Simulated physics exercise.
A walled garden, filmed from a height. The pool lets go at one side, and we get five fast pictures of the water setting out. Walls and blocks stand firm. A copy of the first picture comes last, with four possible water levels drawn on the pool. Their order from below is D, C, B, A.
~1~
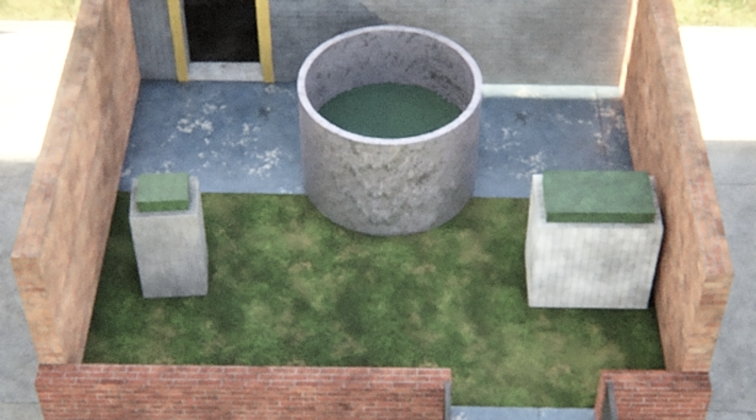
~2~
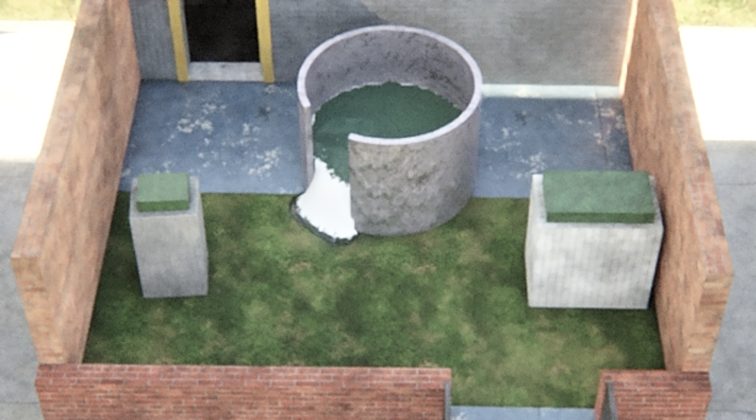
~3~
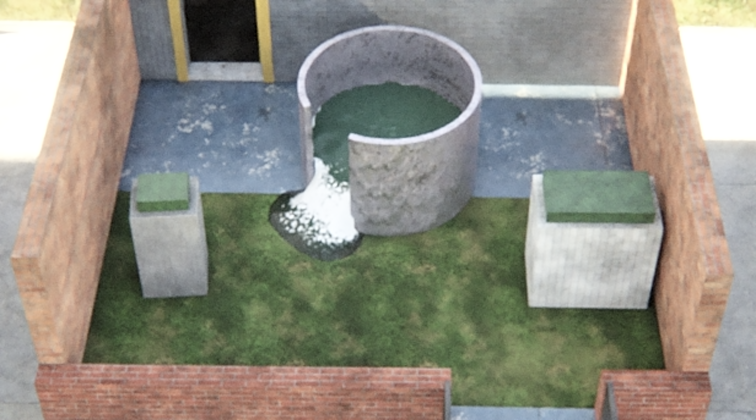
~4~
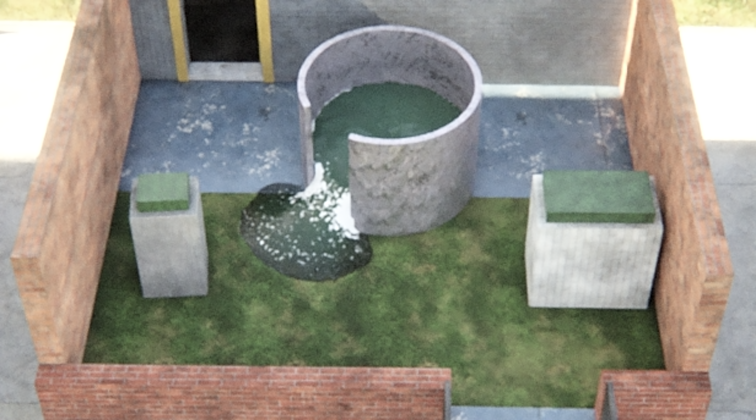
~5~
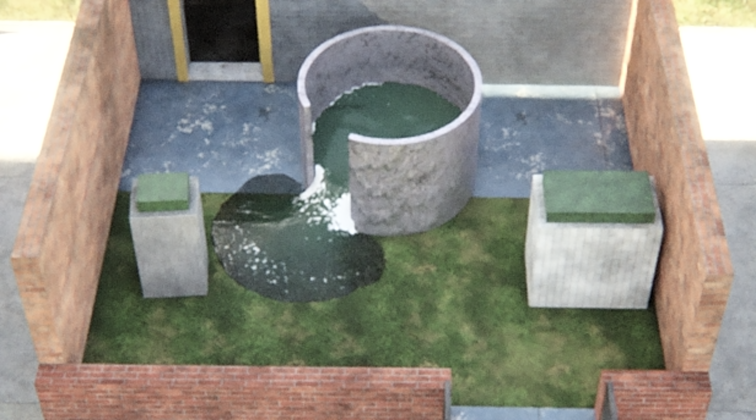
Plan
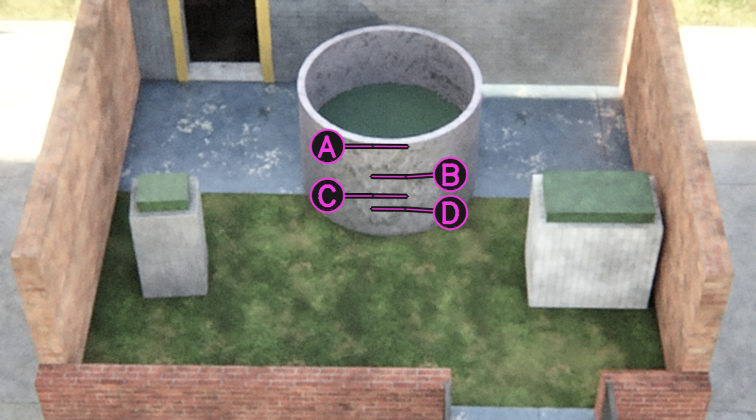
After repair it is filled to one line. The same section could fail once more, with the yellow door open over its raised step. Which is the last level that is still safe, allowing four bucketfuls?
Go for B.
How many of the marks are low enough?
Three of the four.
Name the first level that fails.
Level A.
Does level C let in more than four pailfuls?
No.
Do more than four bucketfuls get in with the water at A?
Yes, that goes wrong.
In magenta, A at (389, 146); B at (389, 176); C at (389, 196); D at (389, 209); from the bottom up D, C, B, A.
With A, about 12 bucketfuls get in.
With B, a bucket or two gets in.
With C, nothing gets over.
With D, nothing gets over.
